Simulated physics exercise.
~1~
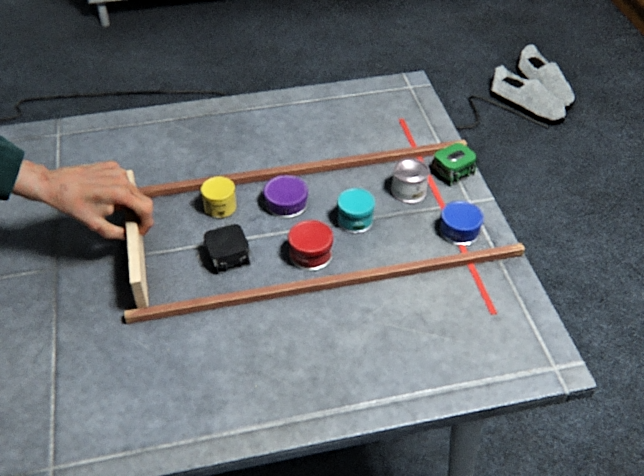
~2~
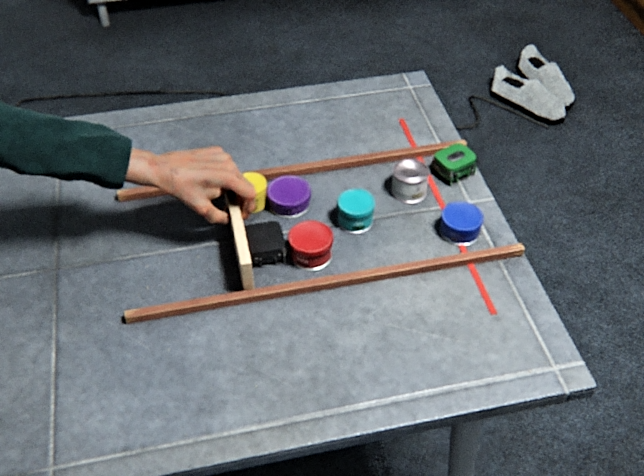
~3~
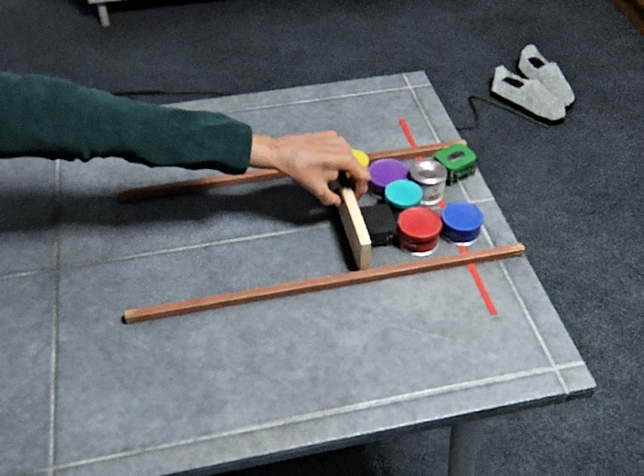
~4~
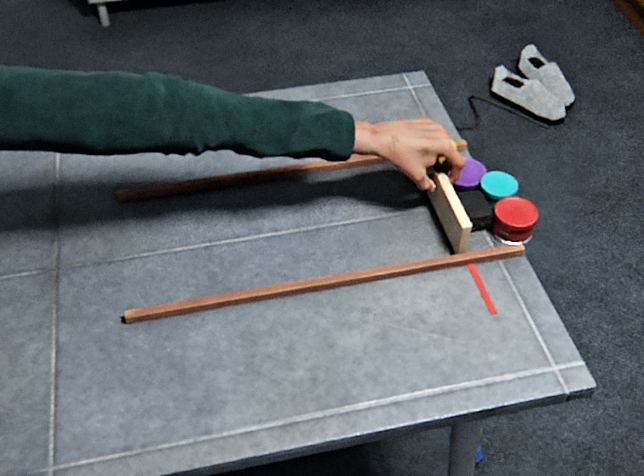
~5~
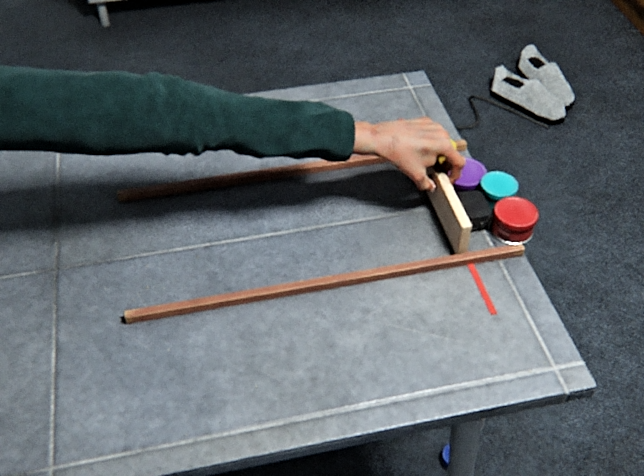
A hand in a dark green sleeve slid an upright board right between two rails, gathering small, colorful containers toward the table's edge. The blue, silver and green ones went over, and the board stopped by the red tape with the rest still up.
